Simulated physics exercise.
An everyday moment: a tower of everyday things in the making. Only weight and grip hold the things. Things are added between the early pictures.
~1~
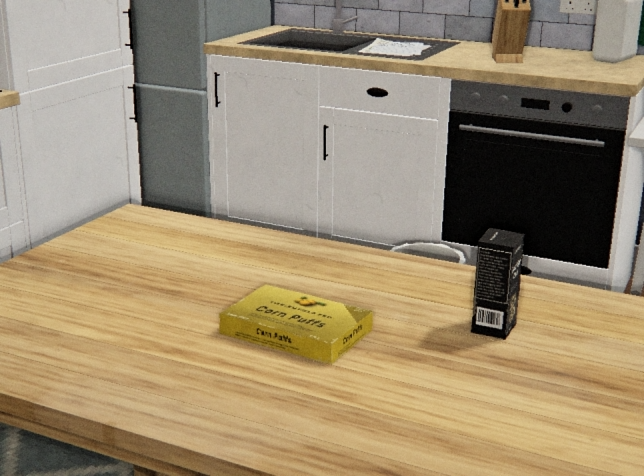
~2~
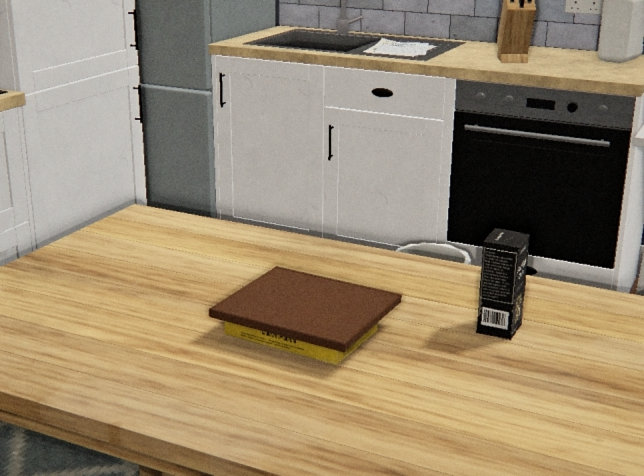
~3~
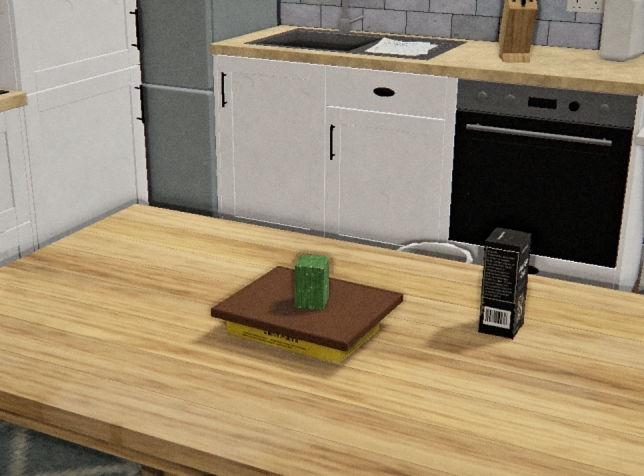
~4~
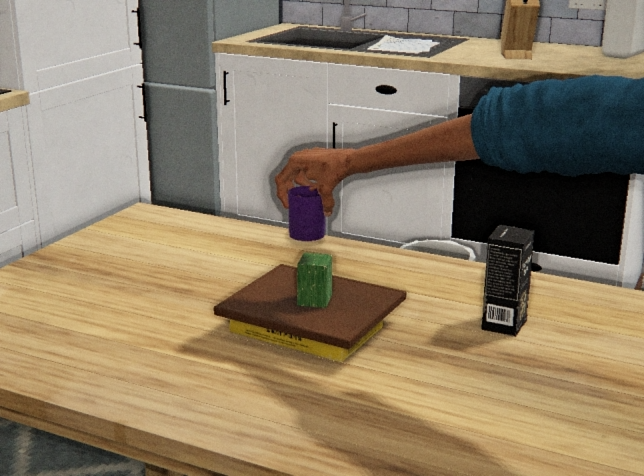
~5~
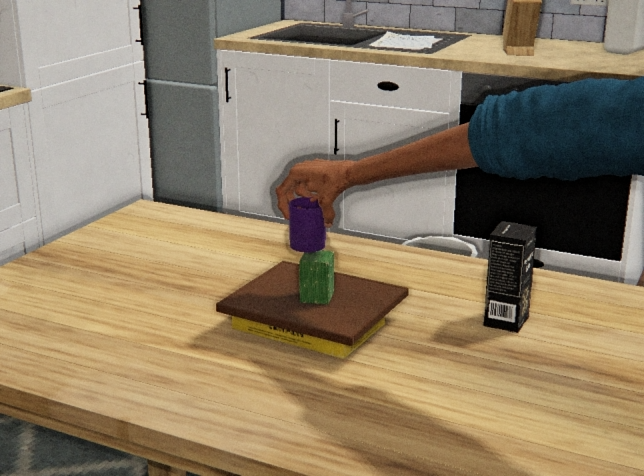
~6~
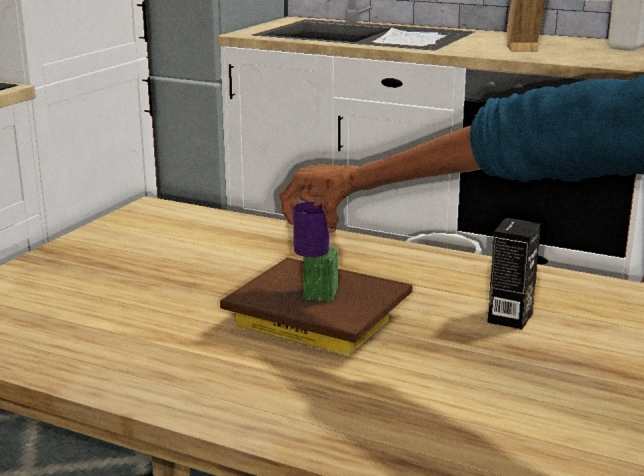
On a wooden kitchen table, a brown tray appeared on a yellow Corn Puffs box, then a green block on top, and a hand lowered a purple cup onto the block, still holding it.
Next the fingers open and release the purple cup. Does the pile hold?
In the end the pile stays up.
Then, 0.70 s later than the last frame, all is still.
Then, 1.60 s later than the last frame, purple cup resting near (311, 230).
When it is over, all 5 as before. End places, in pixels of the last picture, purple cup near (311, 230). The pile holds.
